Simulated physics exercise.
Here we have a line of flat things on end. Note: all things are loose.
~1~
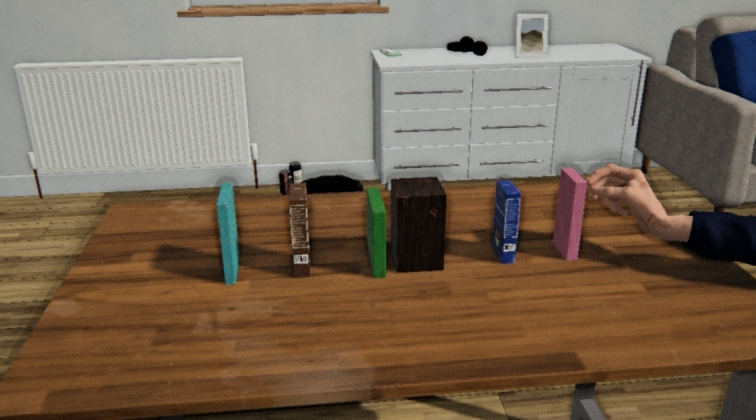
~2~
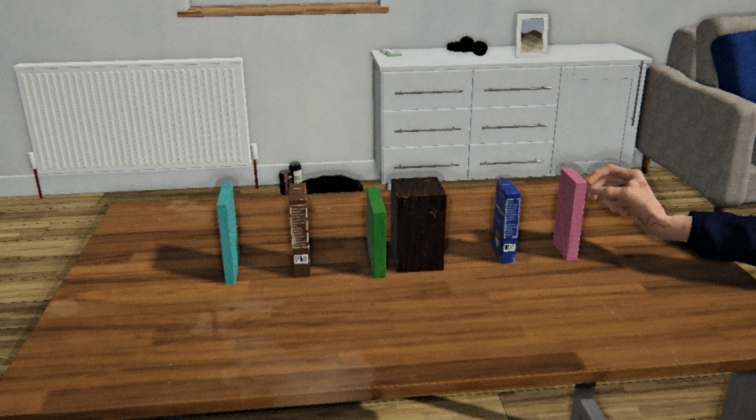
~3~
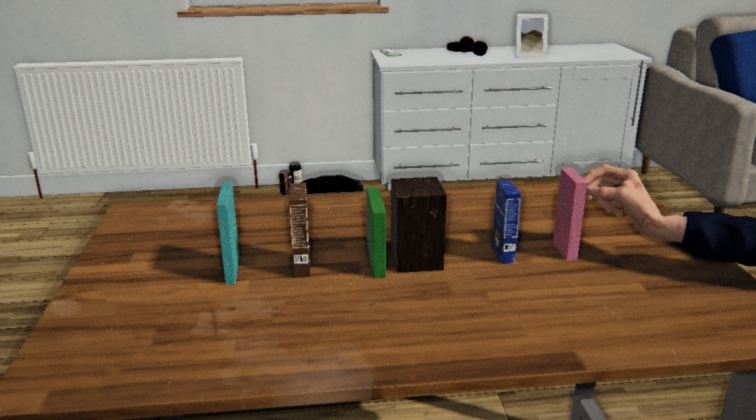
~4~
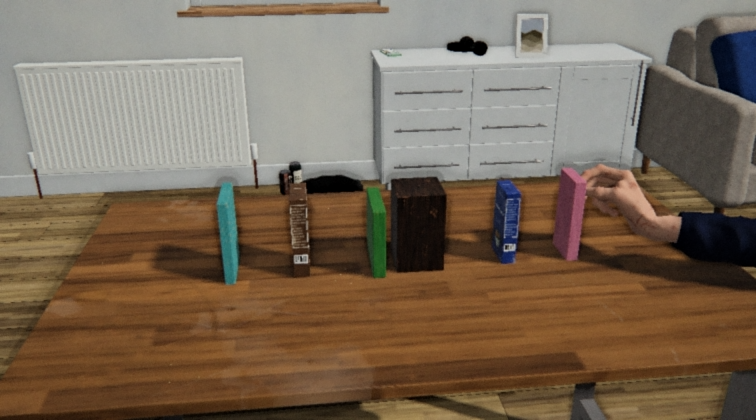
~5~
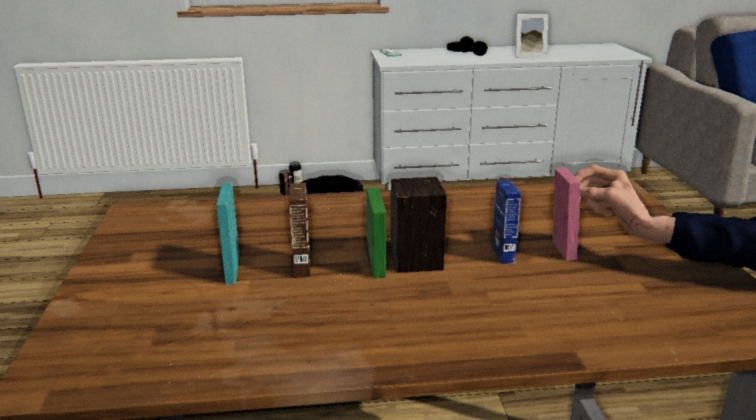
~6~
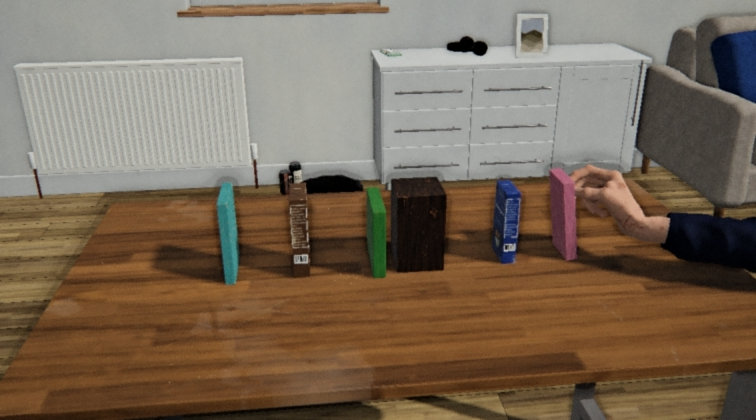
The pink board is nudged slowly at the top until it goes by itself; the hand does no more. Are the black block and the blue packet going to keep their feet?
Result: The black block remains standing; the blue packet keels over.
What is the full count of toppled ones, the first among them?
2 in total.
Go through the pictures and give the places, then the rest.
The first frame shows black block (417, 224); blue packet (506, 222).
The second frame shows brown packet (300, 230); green board (376, 232).
The third frame shows brown packet (300, 230); green board (376, 232).
The fourth frame shows brown packet (300, 230); green board (376, 232).
The fifth frame shows pink board 4° over; brown packet (300, 230); green board (376, 232).
The sixth frame shows pink board 8° over; black block (417, 224); blue packet (506, 222).
Then, 0.30 s later than the last frame, pink board 48° over; blue packet tilted by 14° near (497, 222).
Then, 0.40 s later than the last frame, pink board 70° over; blue packet tilted by 51° near (473, 232).
Then, 1.90 s later than the last frame, pink board 74° over; blue packet tilted by 67° near (475, 238).
When it is over, lying over on the table, blue packet; the other 3 as before. End places, in pixels of the last picture, black block near (414, 224), blue packet near (475, 242).
